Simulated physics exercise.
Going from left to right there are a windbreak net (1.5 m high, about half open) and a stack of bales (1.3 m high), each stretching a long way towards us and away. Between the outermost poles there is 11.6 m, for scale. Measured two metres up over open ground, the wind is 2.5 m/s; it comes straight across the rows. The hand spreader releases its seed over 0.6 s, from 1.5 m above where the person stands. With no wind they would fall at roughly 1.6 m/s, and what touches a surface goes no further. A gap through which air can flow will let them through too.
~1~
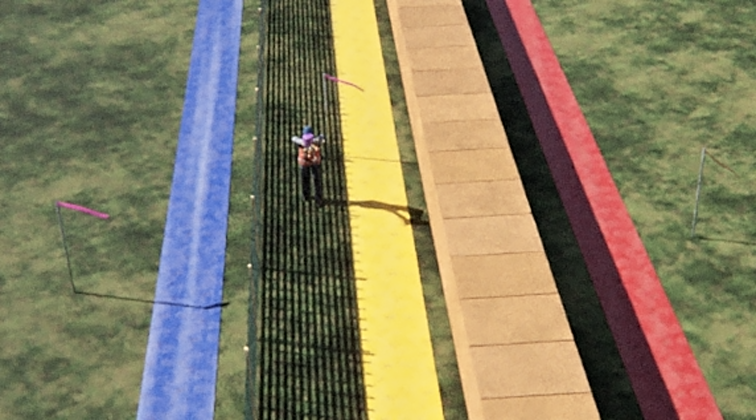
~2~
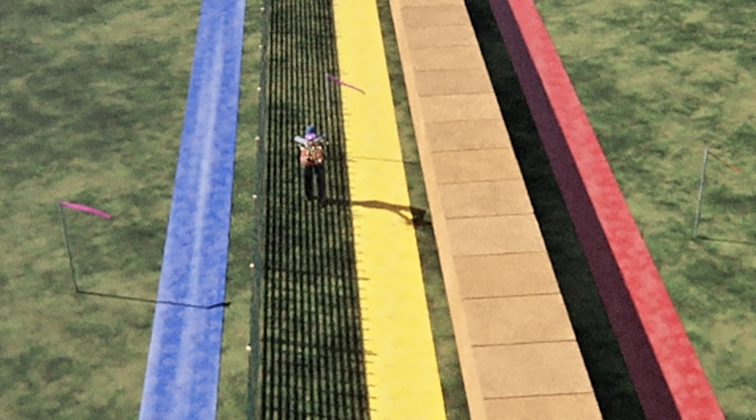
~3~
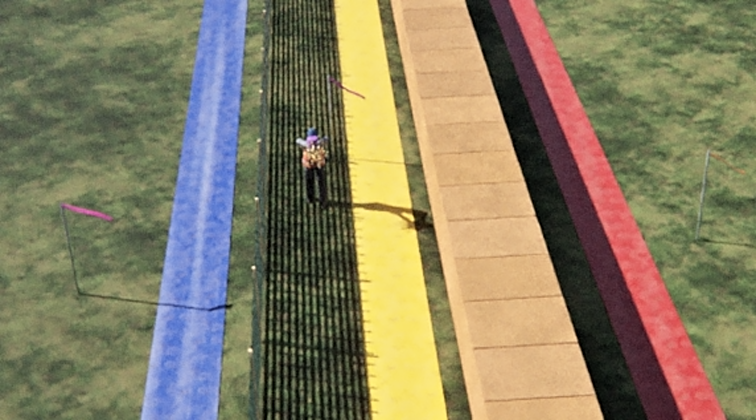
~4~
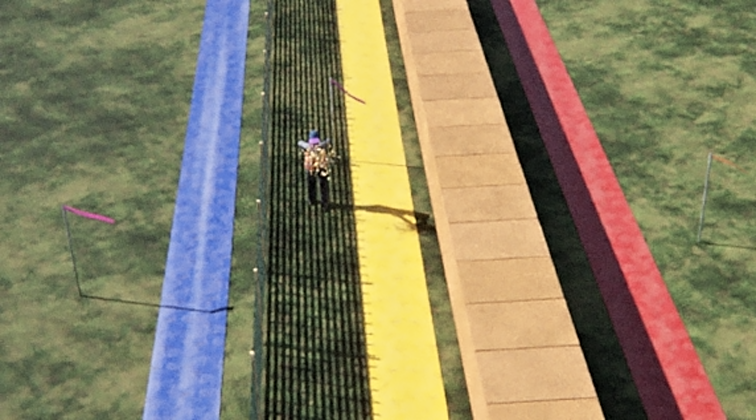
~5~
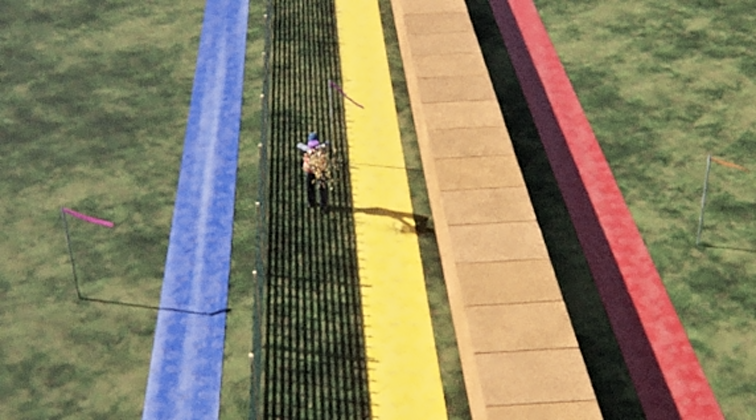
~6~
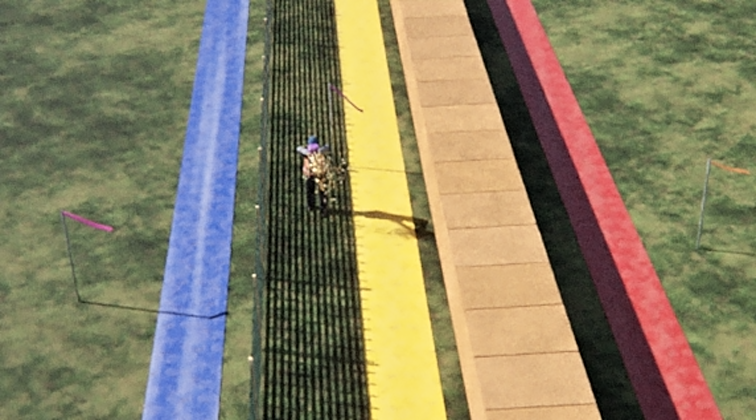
Small cloud of pale seed spreading slightly rightward beside a person standing between coloured strips, as pink ribbons flutter on poles.
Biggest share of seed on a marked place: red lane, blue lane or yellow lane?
Yellow.
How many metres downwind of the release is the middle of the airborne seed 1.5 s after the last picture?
About 1.0 m.
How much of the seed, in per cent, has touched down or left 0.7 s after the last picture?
I'd put it close to 25 %.
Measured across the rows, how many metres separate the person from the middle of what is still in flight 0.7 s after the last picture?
Roughly 0.5 m.
Then, 0.7 s after the last picture, 6 % lies on the yellow lane, 0 % on the blue lane and 0 % on the red lane; 24 % has touched down or left; the middle of what still flies is 0.6 m above the low ground, near (347, 200).
Then, 1.5 s after the last picture, 50 % lies on the yellow lane, 0 % on the blue lane and 0 % on the red lane; 87 % has touched down or left; the middle of what still flies is 0.3 m above the low ground, near (379, 207).
Then, 3.0 s after the last picture, 61 % lies on the yellow lane, 0 % on the blue lane and 0 % on the red lane; 100 % has touched down or left.
Then, 7.5 s after the last picture, 61 % lies on the yellow lane, 0 % on the blue lane and 0 % on the red lane; 100 % has touched down or left.
Then, 44.5 s after the last picture, 61 % lies on the yellow lane, 0 % on the blue lane and 0 % on the red lane; 100 % has touched down or left.
